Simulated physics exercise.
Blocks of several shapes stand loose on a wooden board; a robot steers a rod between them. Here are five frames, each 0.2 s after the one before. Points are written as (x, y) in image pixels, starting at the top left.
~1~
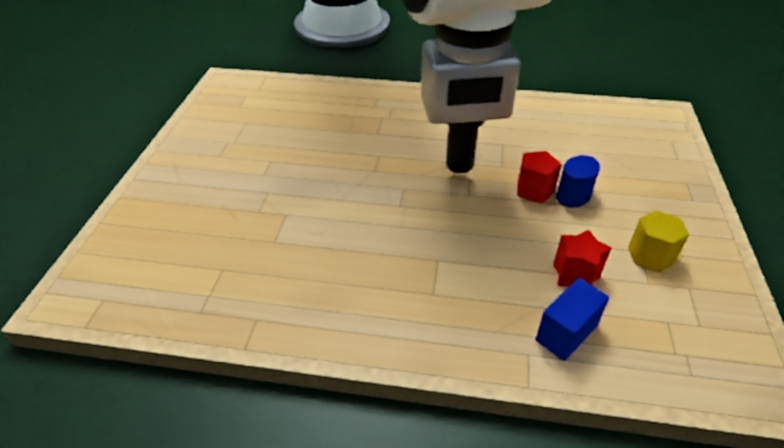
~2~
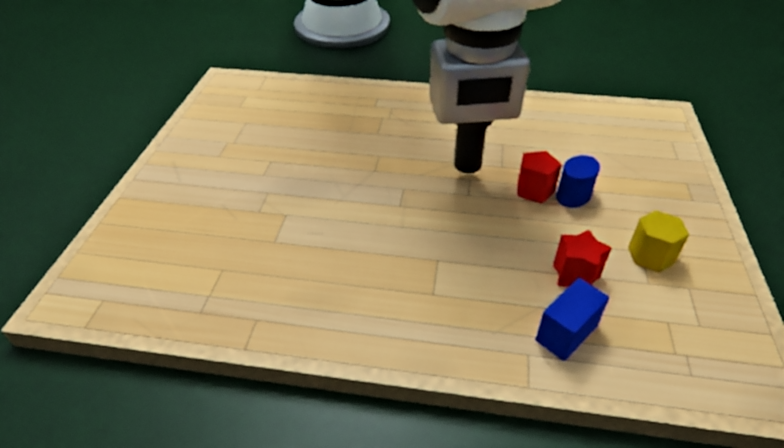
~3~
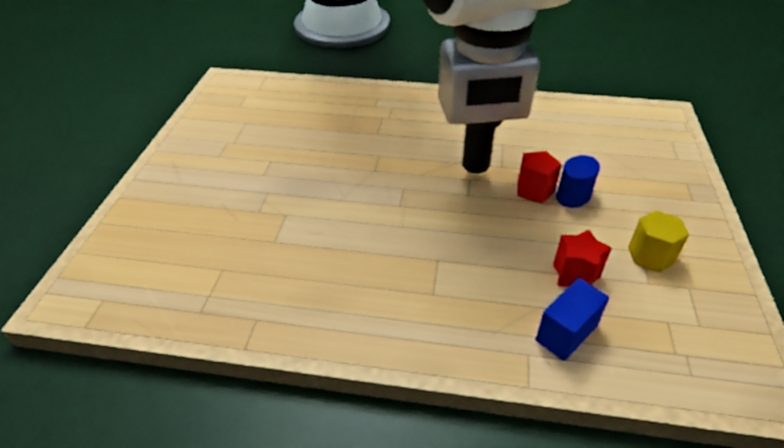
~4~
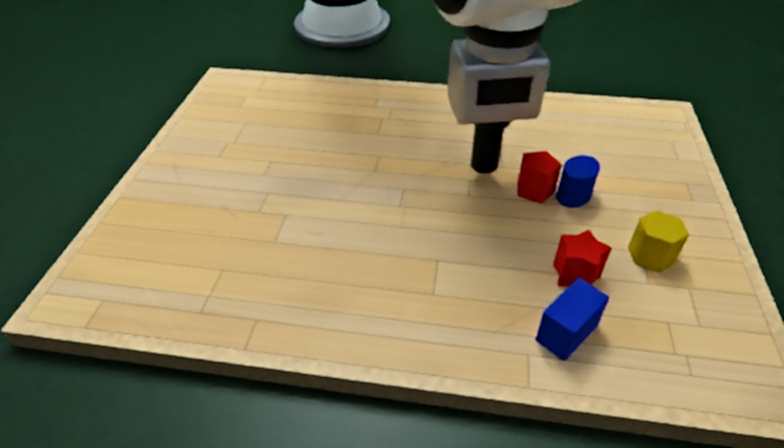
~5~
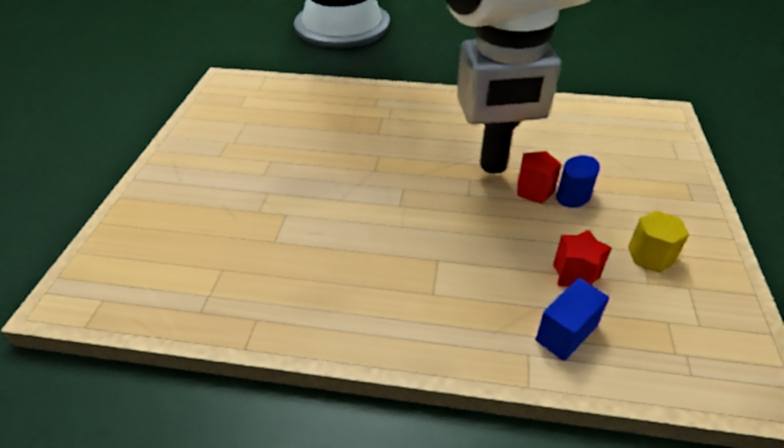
On a pale wooden board, a robot arm holds a dark rod upright near the back, left of a red block and a blue one, with other red, yellow and blue blocks nearer the front. The arm slides the rod slowly rightward, narrowing the gap to the red block, while every block stays still.
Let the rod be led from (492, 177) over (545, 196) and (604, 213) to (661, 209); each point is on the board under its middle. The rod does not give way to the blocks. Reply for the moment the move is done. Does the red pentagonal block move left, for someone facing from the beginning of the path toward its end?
It seems not.
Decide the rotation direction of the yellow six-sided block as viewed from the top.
Looking down, it rotates clockwise.
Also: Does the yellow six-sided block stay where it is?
No, that is not how it ends up.
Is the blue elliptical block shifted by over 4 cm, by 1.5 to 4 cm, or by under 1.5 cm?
That block covers upwards of 4 cm.
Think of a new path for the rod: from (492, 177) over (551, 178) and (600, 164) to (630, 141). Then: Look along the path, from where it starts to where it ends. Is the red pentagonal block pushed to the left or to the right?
Out to the right.
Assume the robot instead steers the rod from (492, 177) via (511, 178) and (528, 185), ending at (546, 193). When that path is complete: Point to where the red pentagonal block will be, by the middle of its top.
Somewhere near (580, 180).
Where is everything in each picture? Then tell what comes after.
Rod's lower end (460, 166); red pentagonal block (541, 161); blue elliptical block (582, 166); red star (585, 246); yellow six-sided block (664, 226), in the first picture.
Rod (468, 166); blocks still, in the second picture.
Rod (476, 166); blocks still, in the third picture.
Rod (484, 167); blocks still, in the fourth picture.
Rod (493, 167); red pentagonal block (541, 161); blue elliptical block (582, 166); red star (585, 246); yellow six-sided block (664, 226), in the fifth picture.
On the path given first. One third of the way, rod (550, 185); red pentagonal block (585, 180), turned 25° clockwise; blue elliptical block (620, 175), turned 75° anticlockwise.
Two thirds of the way, rod (609, 203); red pentagonal block (647, 201), turned 35° clockwise; blue elliptical block (657, 180), turned 120° anticlockwise; yellow six-sided block (668, 228).
At the end, rod (666, 198); red pentagonal block (675, 205), turned 70° clockwise; blue elliptical block (706, 173), turned 125° anticlockwise; red star still; yellow six-sided block (675, 233), turned 35° clockwise.
